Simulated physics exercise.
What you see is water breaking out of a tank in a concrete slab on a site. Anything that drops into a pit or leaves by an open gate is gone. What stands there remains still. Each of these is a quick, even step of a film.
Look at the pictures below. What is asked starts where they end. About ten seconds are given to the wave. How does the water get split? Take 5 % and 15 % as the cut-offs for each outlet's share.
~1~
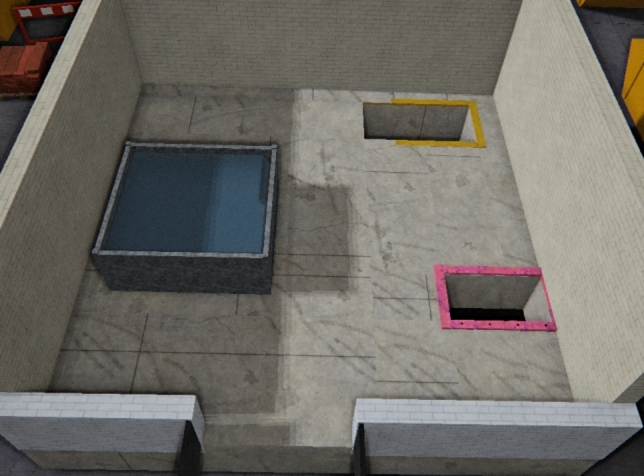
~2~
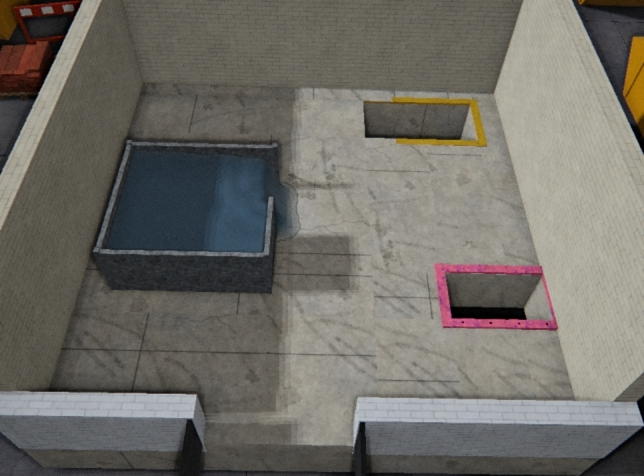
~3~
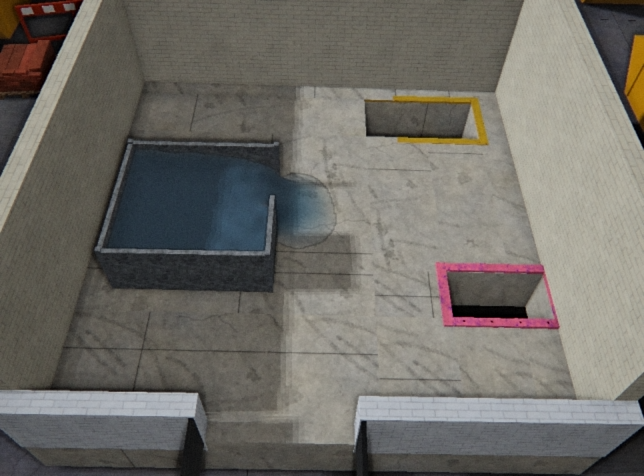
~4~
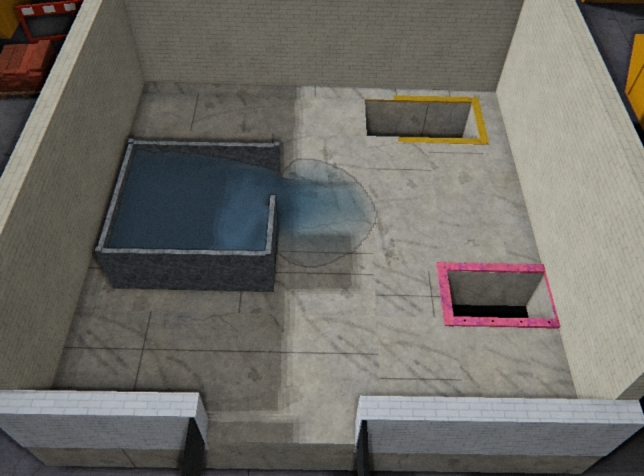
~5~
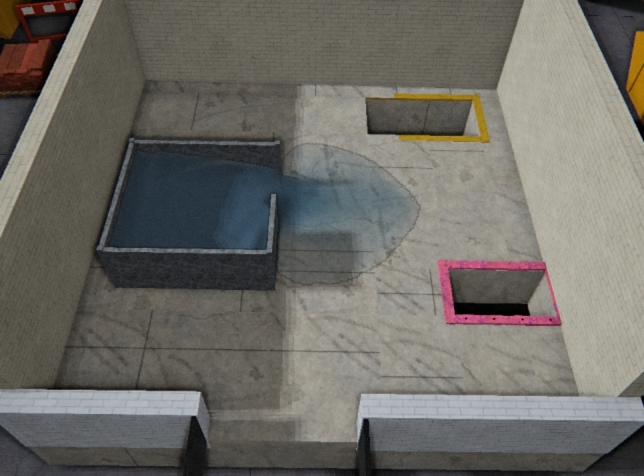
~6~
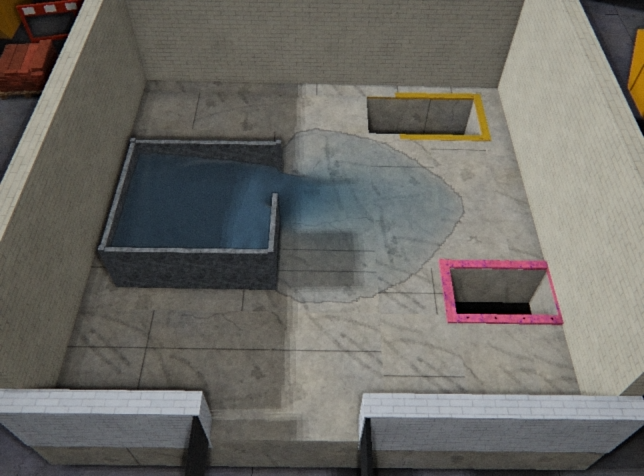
In order: The gate never reaches five per cent; the yellow pit clears fifteen per cent; the pink pit clears fifteen per cent.
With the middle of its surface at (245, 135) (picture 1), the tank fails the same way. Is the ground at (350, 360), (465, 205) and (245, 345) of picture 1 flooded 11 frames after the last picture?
Unflooded - soaked - unflooded.
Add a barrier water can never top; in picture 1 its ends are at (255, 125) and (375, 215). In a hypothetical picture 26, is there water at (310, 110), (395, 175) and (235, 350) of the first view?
Taken in turn, the three points are unsoaked, unsoaked and unsoaked.
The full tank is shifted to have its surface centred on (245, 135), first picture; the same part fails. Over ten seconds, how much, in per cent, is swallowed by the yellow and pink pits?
I'd say the yellow pit takes 55 % while the pink pit takes 14 %.
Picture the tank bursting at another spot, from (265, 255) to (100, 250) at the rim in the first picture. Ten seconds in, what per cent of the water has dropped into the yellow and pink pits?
Yellow 4 %, pink 12 %.
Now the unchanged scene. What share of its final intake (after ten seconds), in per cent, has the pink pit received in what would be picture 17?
I make it 20 per cent.
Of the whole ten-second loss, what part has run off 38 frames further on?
It works out at roughly 75 per cent.
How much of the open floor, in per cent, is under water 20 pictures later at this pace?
Close to 40 in a hundred, I think.
A moment on, water covers 35 % of the floor; the gate 0 %, the yellow pit 2 %, the pink pit 1 %.
Next, water covers 40 % of the floor; the gate 0 %, the yellow pit 7 %, the pink pit 4 %.
Then, water covers 40 % of the floor; the gate 0 %, the yellow pit 16 %, the pink pit 9 %.
Later, water covers 45 % of the floor; the gate 0 %, the yellow pit 31 %, the pink pit 16 %.
In the end, water covers 45 % of the floor; the gate 0 %, the yellow pit 45 %, the pink pit 18 %.
